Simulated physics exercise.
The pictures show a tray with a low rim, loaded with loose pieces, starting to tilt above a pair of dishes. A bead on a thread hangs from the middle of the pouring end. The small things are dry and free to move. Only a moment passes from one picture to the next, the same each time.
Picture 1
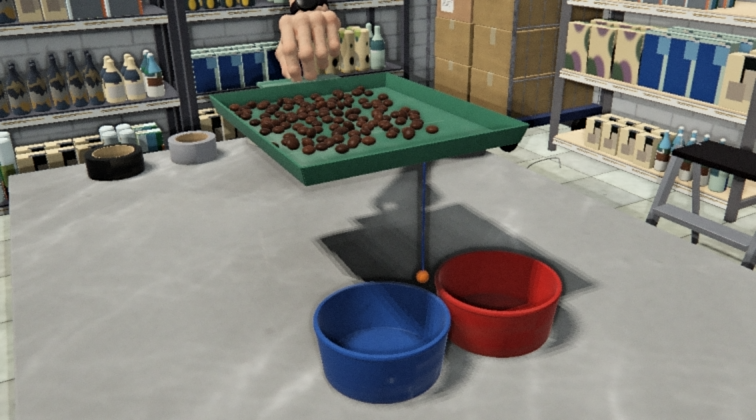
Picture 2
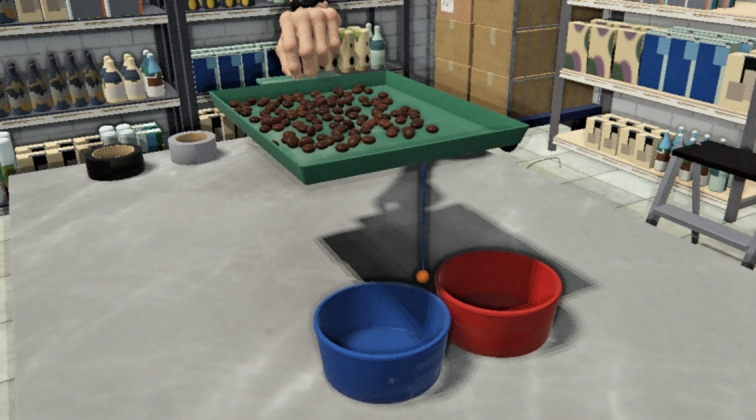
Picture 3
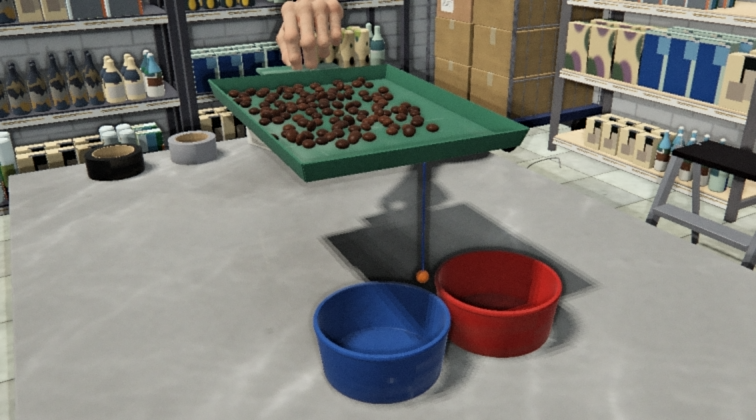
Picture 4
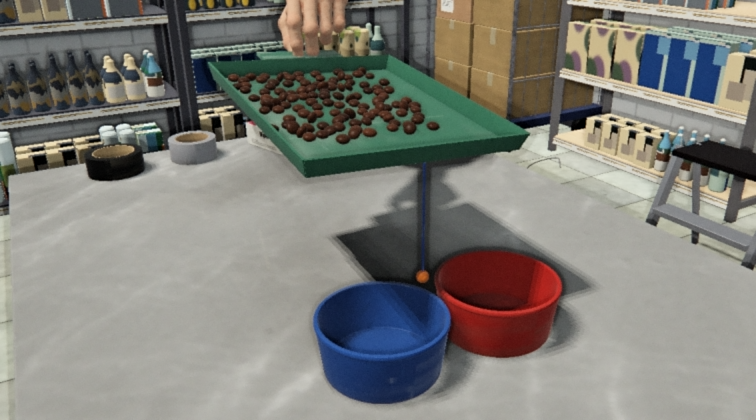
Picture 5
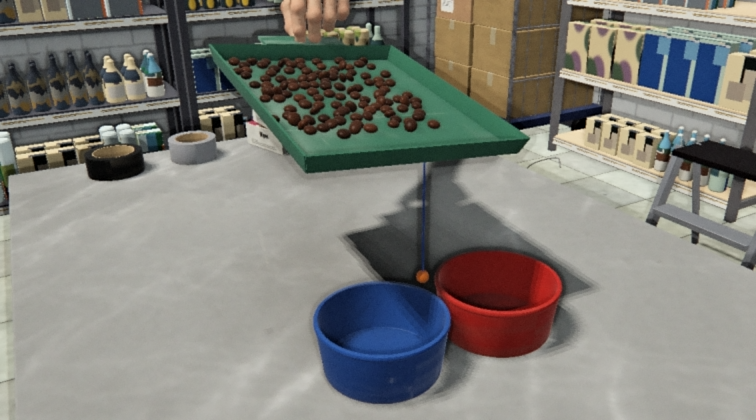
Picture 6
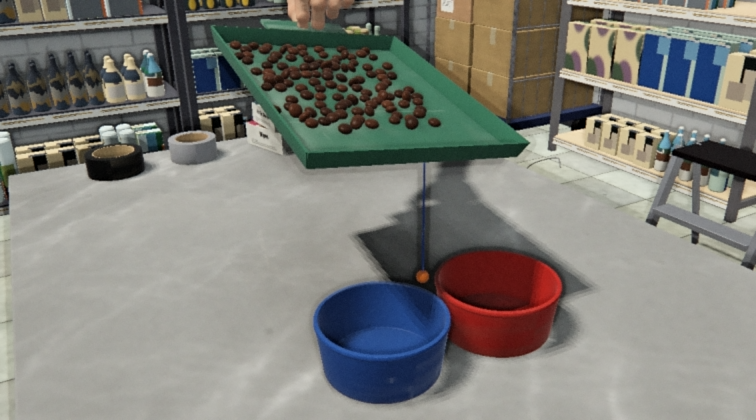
A hand gripped the far side of a green tray of chocolate drops and slowly raised it, tilting the tray toward the front above a blue dish and a red dish while the drops stayed on it.
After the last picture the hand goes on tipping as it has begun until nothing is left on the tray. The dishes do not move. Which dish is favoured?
The right dish gets more.
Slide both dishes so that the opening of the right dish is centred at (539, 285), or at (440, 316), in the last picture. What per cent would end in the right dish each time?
About 70 and 10 per cent.
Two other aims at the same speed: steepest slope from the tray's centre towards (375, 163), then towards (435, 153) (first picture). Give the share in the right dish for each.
Near 0 % and 60 %.
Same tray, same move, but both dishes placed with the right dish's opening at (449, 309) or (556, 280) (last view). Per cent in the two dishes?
Near 10 % and 60 %.
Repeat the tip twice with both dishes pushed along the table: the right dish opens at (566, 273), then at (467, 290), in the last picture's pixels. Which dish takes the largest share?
First the right dish, then right.
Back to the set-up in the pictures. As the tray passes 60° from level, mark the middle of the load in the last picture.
Near (484, 152).
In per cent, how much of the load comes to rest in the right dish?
Roughly 90 in a hundred.
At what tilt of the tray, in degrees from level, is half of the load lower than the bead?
Near 85 degrees.
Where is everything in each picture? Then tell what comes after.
The first picture shows corners of the pouring end near (305, 164) and (521, 124), level; middle of the load near (328, 120), flat chocolate drops; left dish near (416, 372); right dish near (536, 328); bead on its thread near (423, 276).
The second picture shows corners of the pouring end near (305, 164) and (521, 125), level; middle of the load near (328, 118).
The third picture shows corners of the pouring end near (306, 161) and (522, 127), tipped barely, lowest at the right corner; middle of the load near (328, 112).
The fourth picture shows corners of the pouring end near (307, 157) and (523, 132), tipped a little, lowest at the right corner; middle of the load near (328, 103).
The fifth picture shows corners of the pouring end near (309, 153) and (523, 136), tipped a little, lowest at the right corner; middle of the load near (330, 94).
The sixth picture shows corners of the pouring end near (311, 149) and (523, 140), tipped clearly, lowest at the right corner; middle of the load near (331, 85); left dish near (416, 372); right dish near (536, 328).
Shortly afterwards, tray tipped steeply; the bulk on the tray; only a few in the right dish; a little in the air.
Next, tray tipped right over; a little on the tray; the bulk in the right dish; a little outside both; a little in the air.
Some moments later, tray tipped past a quarter turn; all but a few in the right dish; a little outside both.
In the end, tray tipped past a quarter turn; none at all in the left dish; all but a few in the right dish; a little outside both.
